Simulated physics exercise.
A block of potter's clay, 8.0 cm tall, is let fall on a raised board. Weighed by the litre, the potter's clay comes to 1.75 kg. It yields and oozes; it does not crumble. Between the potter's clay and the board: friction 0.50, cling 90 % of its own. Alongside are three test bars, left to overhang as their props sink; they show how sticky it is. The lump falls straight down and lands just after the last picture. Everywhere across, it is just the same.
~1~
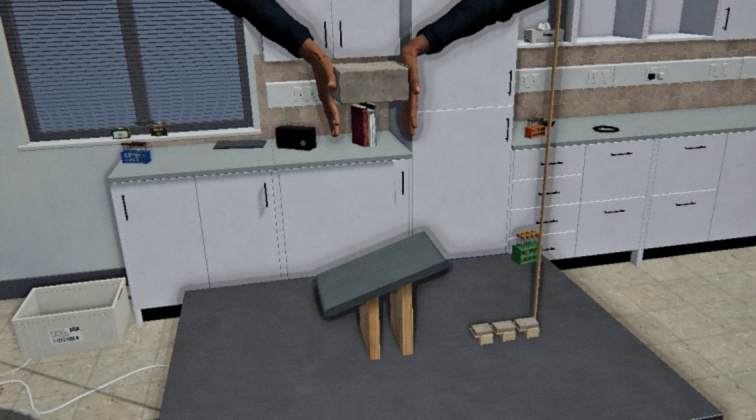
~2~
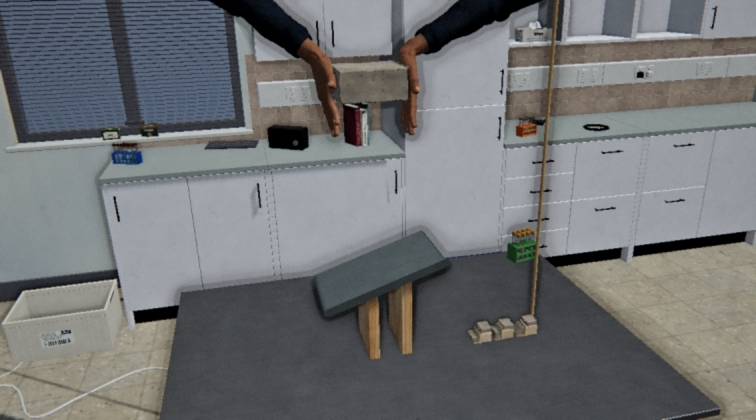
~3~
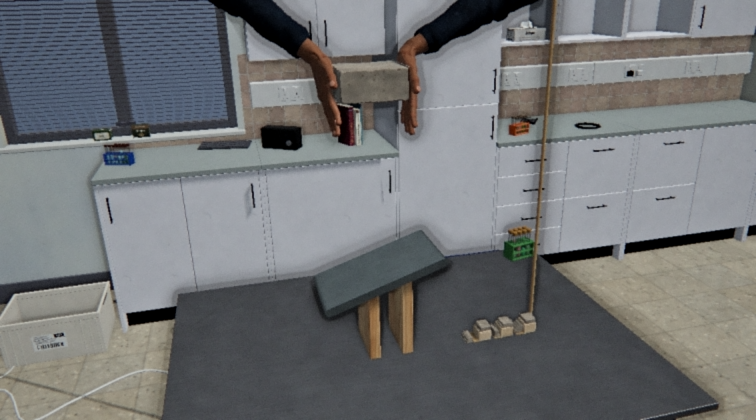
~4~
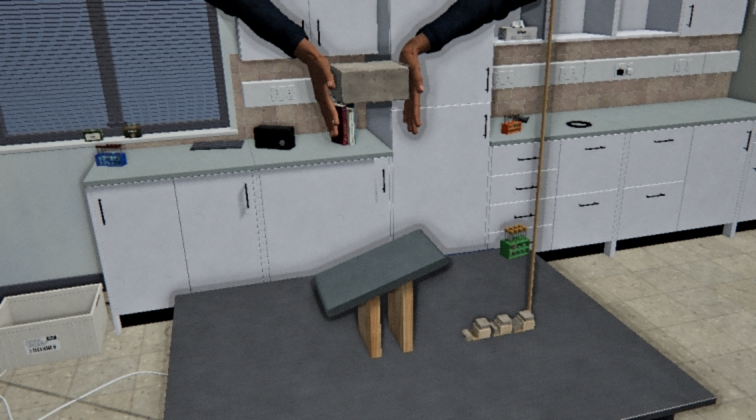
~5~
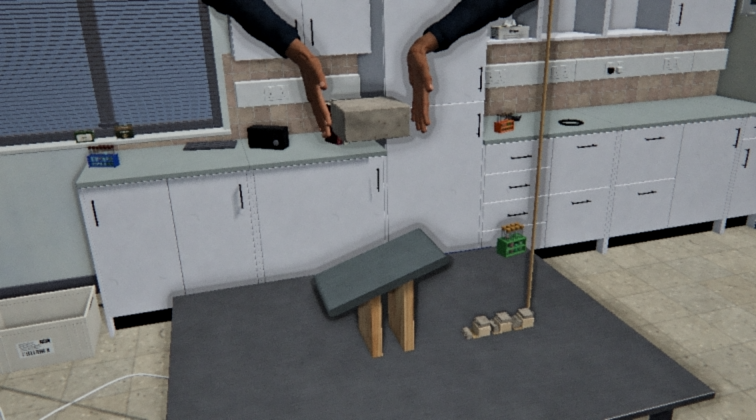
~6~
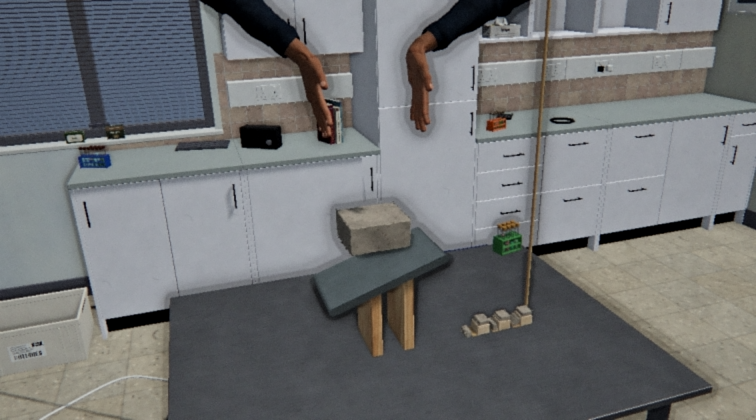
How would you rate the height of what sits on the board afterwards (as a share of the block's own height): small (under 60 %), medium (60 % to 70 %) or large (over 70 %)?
Roughly small.
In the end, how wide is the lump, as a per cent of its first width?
I'd put it at some 180 %.
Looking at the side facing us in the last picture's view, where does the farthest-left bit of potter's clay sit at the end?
At roughly (325, 307).
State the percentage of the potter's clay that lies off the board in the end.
Some 25 percent lies off the board.
Another 0.11 s on from the sixth picture, it stands 58 % of its first height and none has gone off the board.
Another 0.24 s on from the sixth picture, it stands 52 % of its first height and 16 % has gone off the board.
Another 0.38 s on from the sixth picture, it stands 52 % of its first height and 24 % has gone off the board.
Another 0.51 s on from the sixth picture, it stands 52 % of its first height and 24 % has gone off the board.
Another 0.61 s on from the sixth picture, at the end, it stands 52 % of its first height and 24 % has gone off the board.
